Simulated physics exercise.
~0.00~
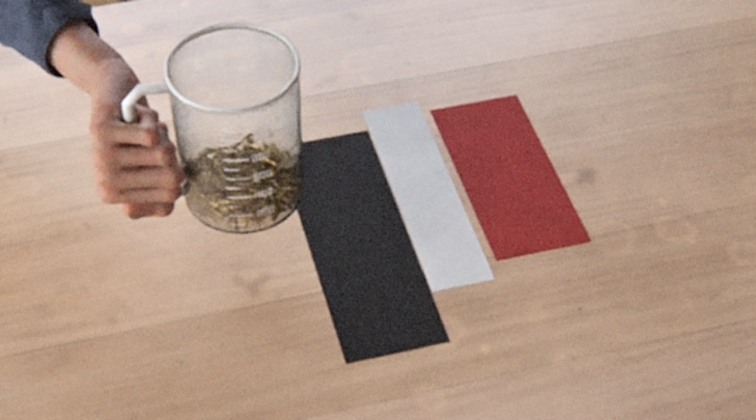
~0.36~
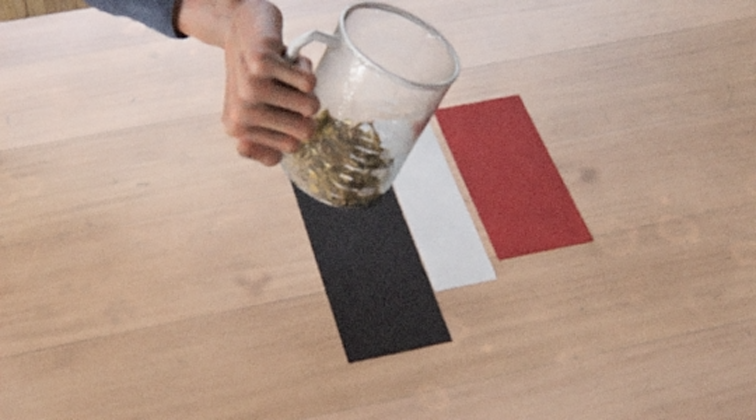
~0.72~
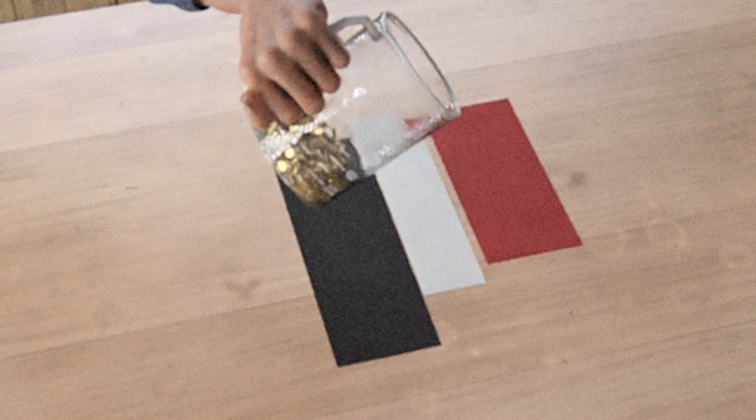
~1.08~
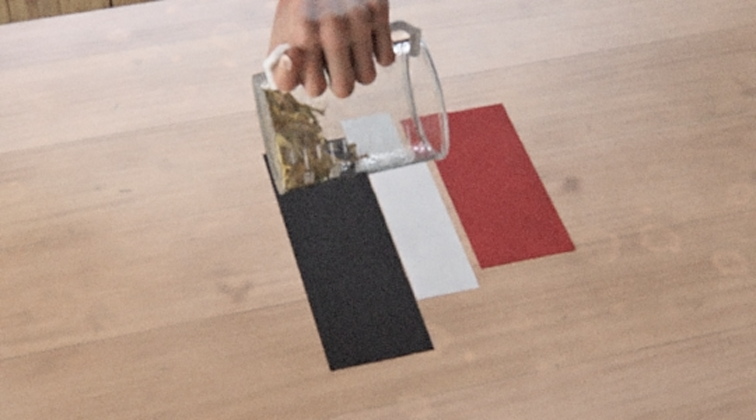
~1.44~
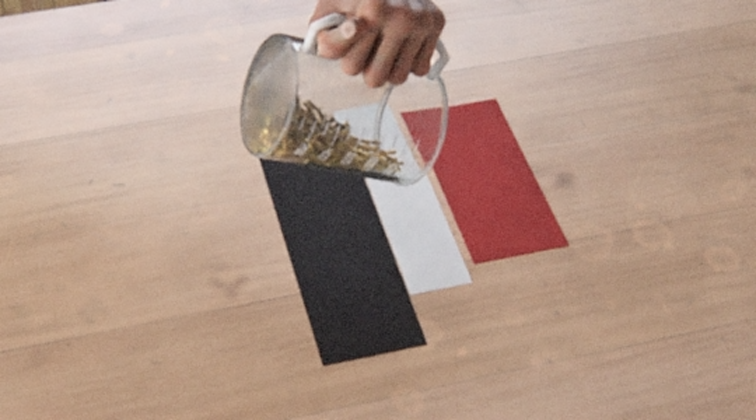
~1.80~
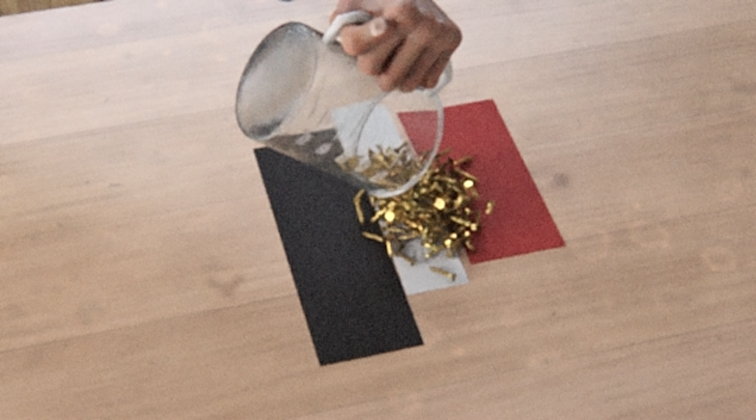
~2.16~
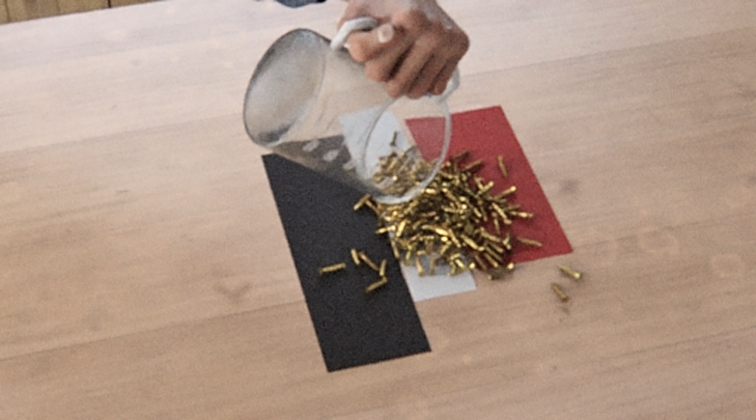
On a pale wooden table, a hand holds a clear jug partly filled with small brass-coloured screws beside a black, a white and a red mat lying side by side. The hand carries the jug to the right over the mats and starts to tip it. It turns onto its side with the screws still inside, then tilts further until they slide toward the rim. They spill in a heap over the white mat and onto the red one. At the end the jug is held tipped mouth-down above the pile, with a few screws scattered on the black mat and the bare wood.
